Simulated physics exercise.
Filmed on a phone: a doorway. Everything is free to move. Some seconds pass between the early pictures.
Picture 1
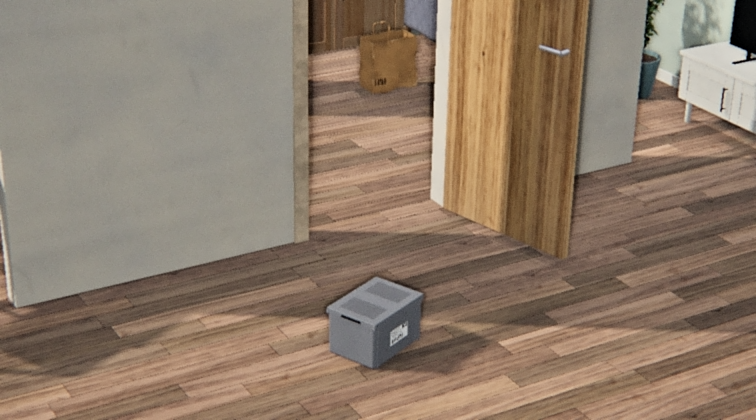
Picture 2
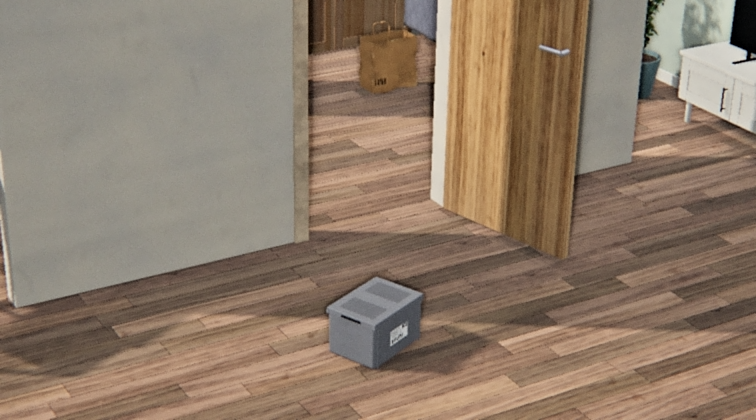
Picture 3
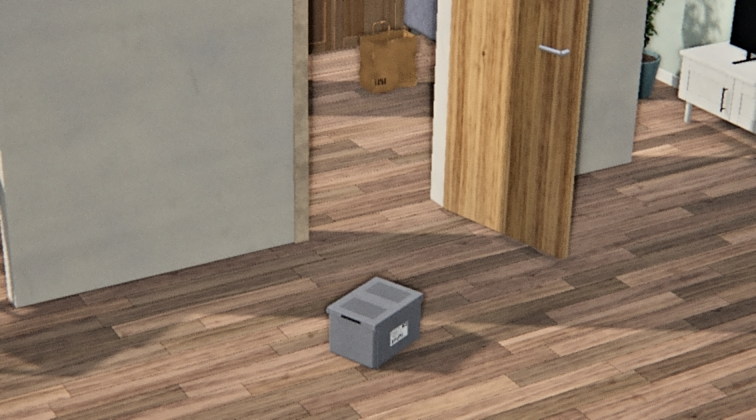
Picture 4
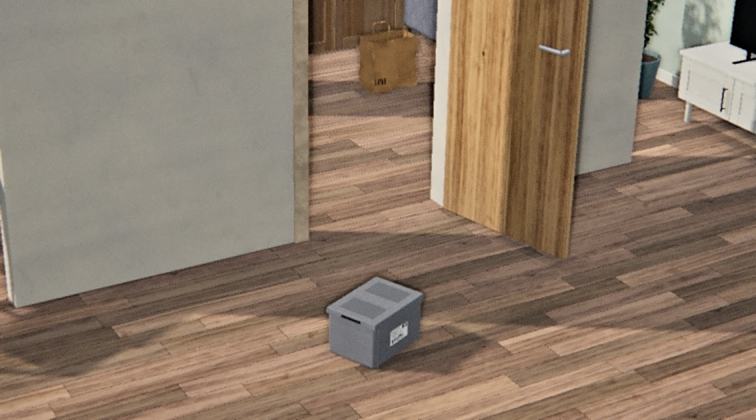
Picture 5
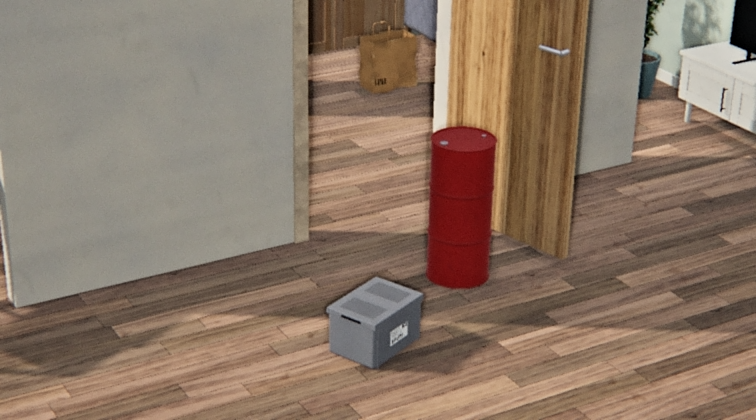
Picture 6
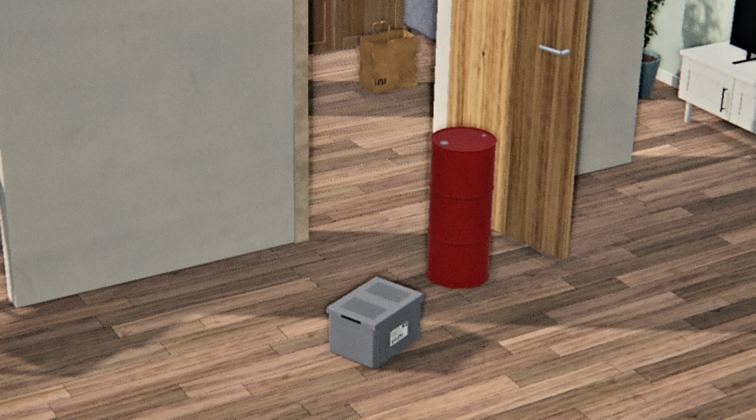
Red drum appearing abruptly beside the wide-open wooden door, behind a grey tote on the floor, while everything else stays still.
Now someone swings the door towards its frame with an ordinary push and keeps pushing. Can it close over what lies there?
In the end the door jams.
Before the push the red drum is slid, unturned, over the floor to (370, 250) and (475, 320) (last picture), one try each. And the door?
First try: It stops short; second try: It reaches the frame.
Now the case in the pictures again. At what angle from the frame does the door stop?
About 75°.
Then, 0.40 s after the last picture, open by 93°.
Then, 0.60 s after the last picture, open by 79°.
At rest, open by 73°; both in place. Seen from the same camera at the end, red drum near (455, 208).
